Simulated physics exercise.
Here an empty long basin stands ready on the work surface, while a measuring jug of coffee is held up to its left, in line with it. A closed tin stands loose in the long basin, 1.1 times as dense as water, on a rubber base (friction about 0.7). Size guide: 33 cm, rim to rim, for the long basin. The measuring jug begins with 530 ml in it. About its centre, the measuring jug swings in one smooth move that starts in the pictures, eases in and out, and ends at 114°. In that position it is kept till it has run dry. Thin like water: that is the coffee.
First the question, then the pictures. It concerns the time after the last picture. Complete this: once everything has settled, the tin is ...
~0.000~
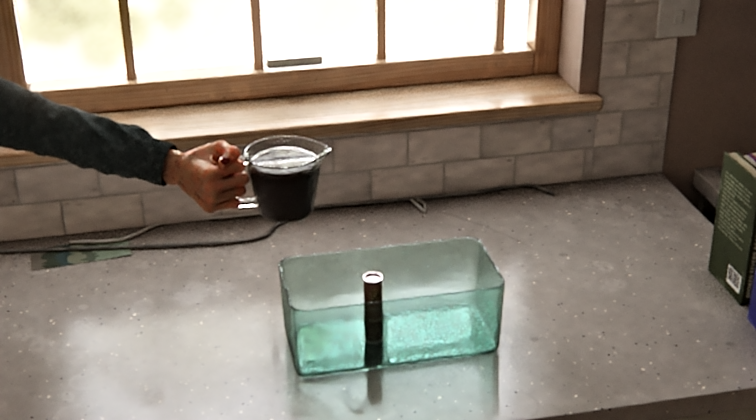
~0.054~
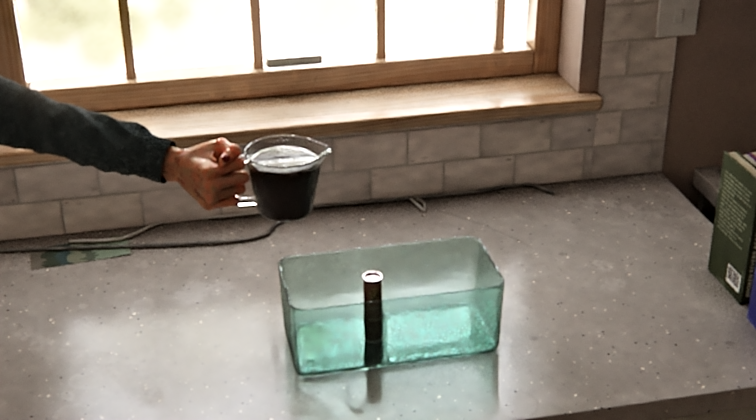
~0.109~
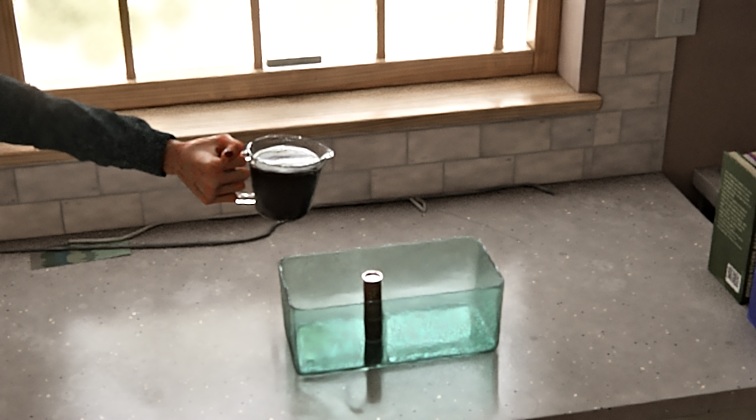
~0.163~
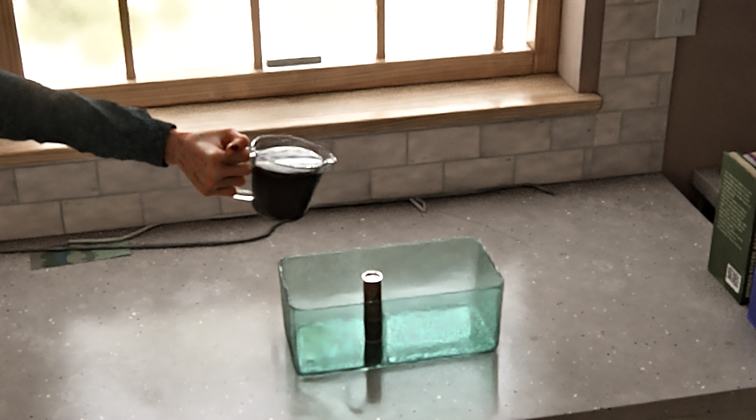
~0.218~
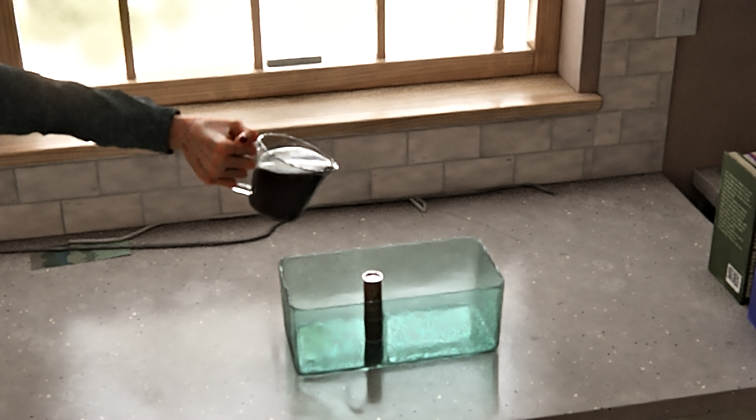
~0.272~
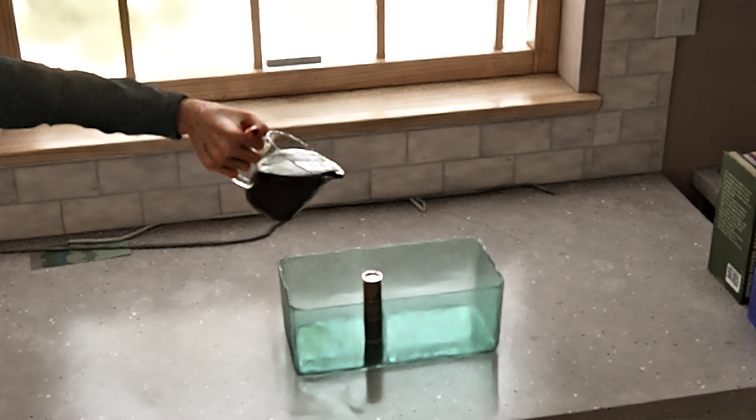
Once everything has settled, the tin is lying over.
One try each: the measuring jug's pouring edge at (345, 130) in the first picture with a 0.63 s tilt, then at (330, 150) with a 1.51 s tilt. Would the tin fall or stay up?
In the first try it remains standing; in the second it remains standing.
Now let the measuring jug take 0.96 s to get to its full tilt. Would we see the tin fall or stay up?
The tin tips over.
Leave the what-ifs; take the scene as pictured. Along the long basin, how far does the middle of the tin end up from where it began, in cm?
The tin's middle ends up about 10.0 cm along the basin.
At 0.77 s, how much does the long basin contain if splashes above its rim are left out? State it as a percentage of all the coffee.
Roughly 90 %.
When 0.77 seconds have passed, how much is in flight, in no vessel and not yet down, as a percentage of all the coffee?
Roughly 7 %.
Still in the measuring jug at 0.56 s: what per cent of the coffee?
Some 36 per cent.
By 0.56 s the tilt is 98° and 35 per cent is still to pour; the tin stands where it began.
By 0.77 s the tilt is 114° and 2 per cent is still to pour; the tin leans 5°.
By 1.00 s the tilt is 114° and 0 per cent is still to pour; the tin leans 49°.
By 1.24 s the tilt is 114° and 0 per cent is still to pour; the tin lies on its side.
At rest the tin lies on its side.
